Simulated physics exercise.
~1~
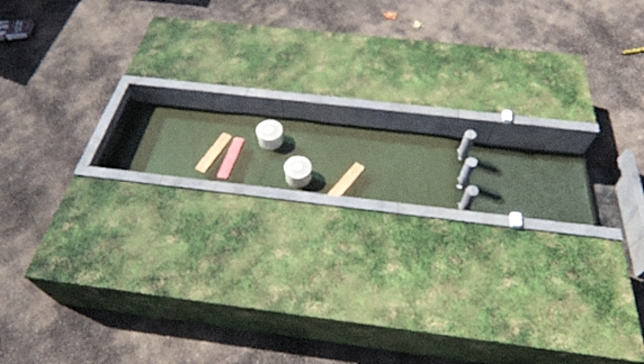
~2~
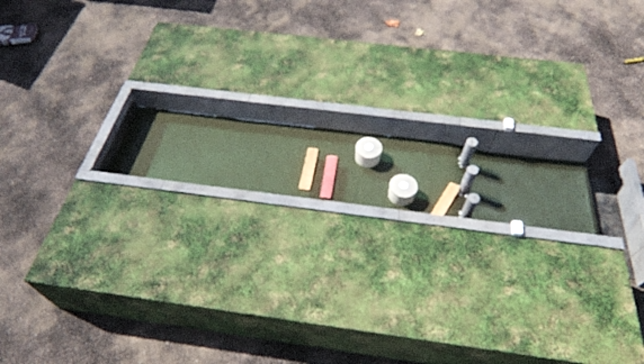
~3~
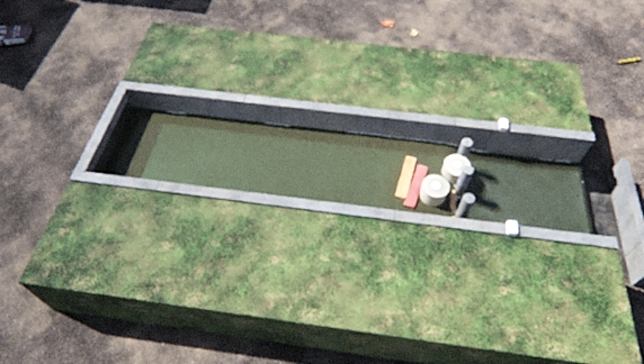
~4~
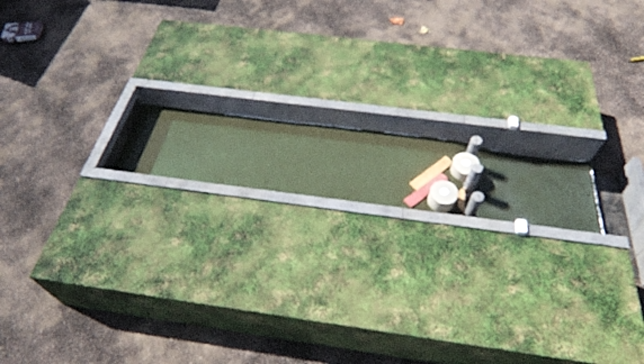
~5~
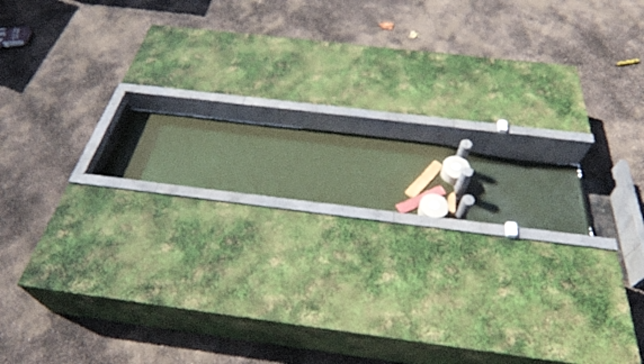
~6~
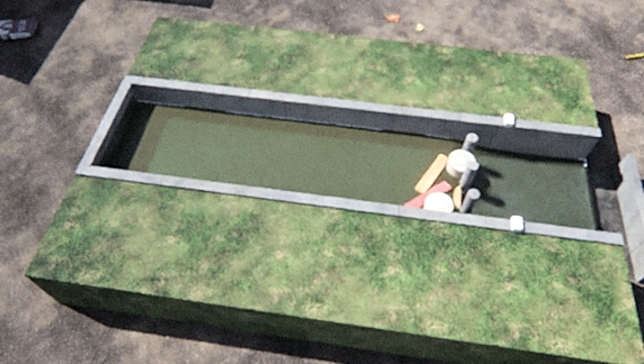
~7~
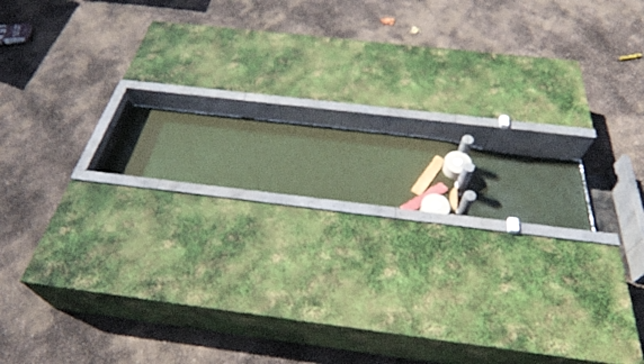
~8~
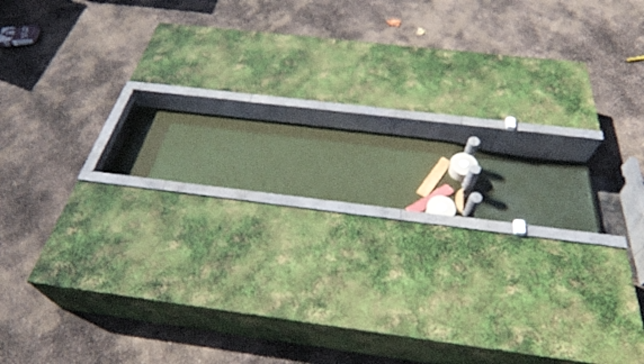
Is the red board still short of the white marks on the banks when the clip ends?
Yes, the red board stays short of the white marks, floating among the tubs and other boards bunched at the posts.
